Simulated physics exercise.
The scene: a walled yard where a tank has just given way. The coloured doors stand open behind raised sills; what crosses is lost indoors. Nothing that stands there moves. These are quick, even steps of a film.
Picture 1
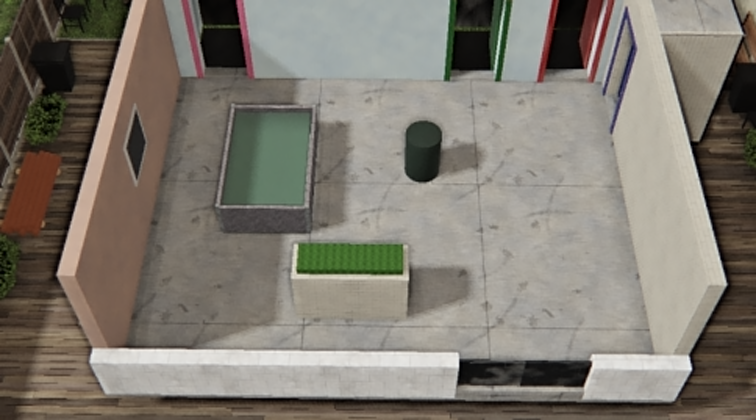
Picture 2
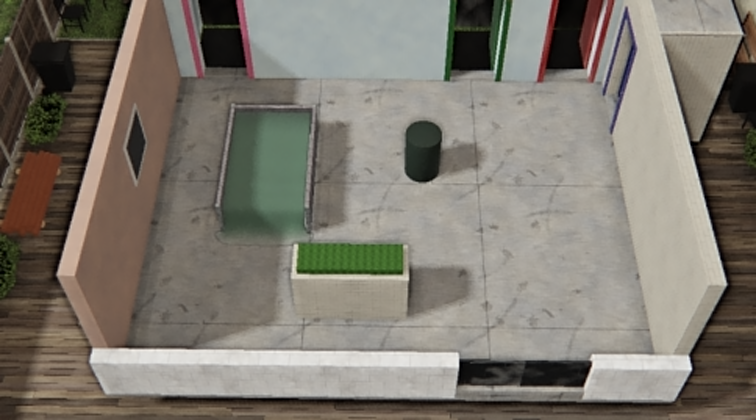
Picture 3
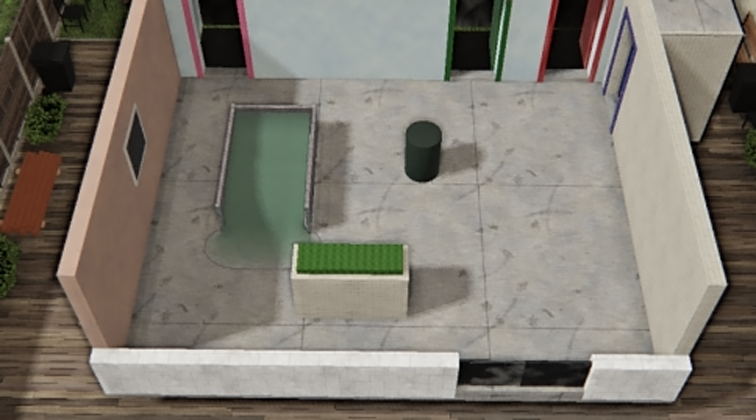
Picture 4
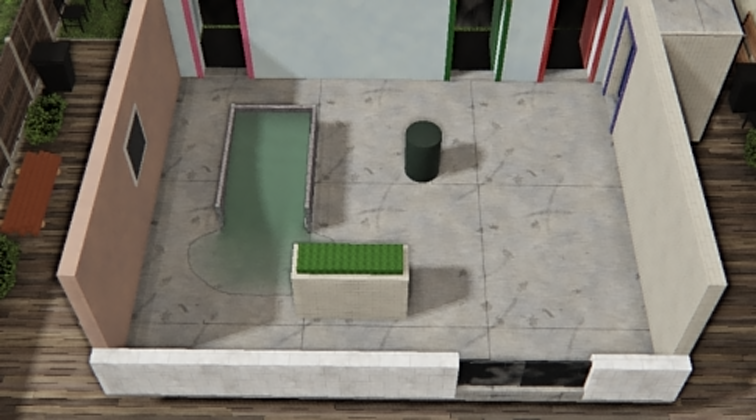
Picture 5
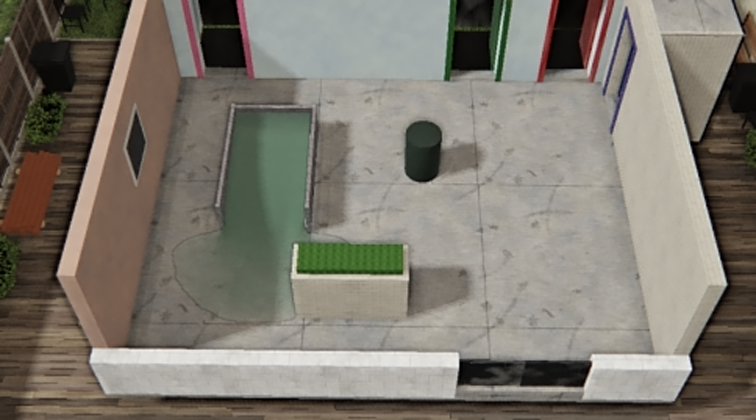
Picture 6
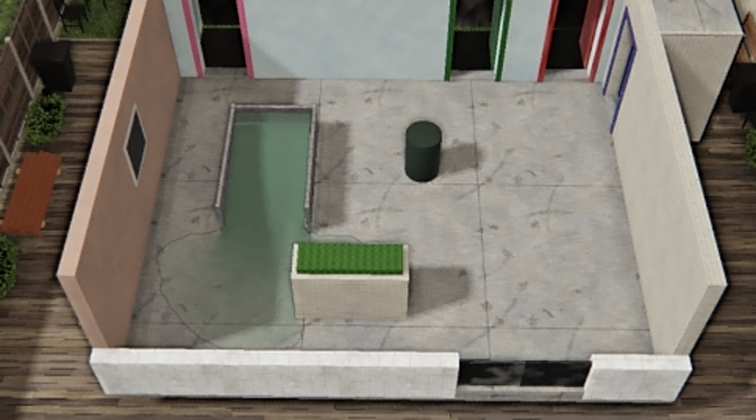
Greenish water poured out of the near end of a rectangular tank in a walled yard, then spread across the paved floor toward the low front wall, fanning out left and around the grass-topped planter.
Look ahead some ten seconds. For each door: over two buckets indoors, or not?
The blue door stays under that; the pink door takes more than that; the red door stays under that; the green door stays under that.
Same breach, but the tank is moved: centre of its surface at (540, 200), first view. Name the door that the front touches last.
I say the one in pink.
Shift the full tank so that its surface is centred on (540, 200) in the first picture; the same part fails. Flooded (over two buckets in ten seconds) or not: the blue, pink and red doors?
The blue door keeps below it; the pink door lets less in; the red door takes more.
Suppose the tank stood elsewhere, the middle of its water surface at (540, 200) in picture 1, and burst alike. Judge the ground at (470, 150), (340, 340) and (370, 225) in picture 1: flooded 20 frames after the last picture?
In turn: Dry, flooded, not flooded.
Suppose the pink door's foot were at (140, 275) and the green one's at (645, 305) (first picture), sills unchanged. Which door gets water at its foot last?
Last comes the red door.
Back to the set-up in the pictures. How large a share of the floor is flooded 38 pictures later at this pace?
Near 60 in a hundred.
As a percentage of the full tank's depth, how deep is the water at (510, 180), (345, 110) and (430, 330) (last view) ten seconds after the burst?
Roughly 6, 4 and 4 per cent, in turn.
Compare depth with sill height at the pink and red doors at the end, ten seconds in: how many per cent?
About 180 and 60 per cent.
A moment on, water covers 20 % of the floor; the blue door not reached, the pink door not reached, the red door not reached, the green door not reached.
Next, water covers 25 % of the floor; the blue door not reached, the pink door not reached, the red door not reached, the green door not reached.
Then, water covers 45 % of the floor; the blue door not reached, the pink door not reached, the red door not reached, the green door not reached.
Later, water covers 60 % of the floor; the blue door not reached, the pink door under two buckets in, the red door not reached, the green door not reached.
In the end, water covers 85 % of the floor; the blue door wet at the sill, nothing in, the pink door far over two buckets in, the red door wet at the sill, nothing in, the green door not reached.
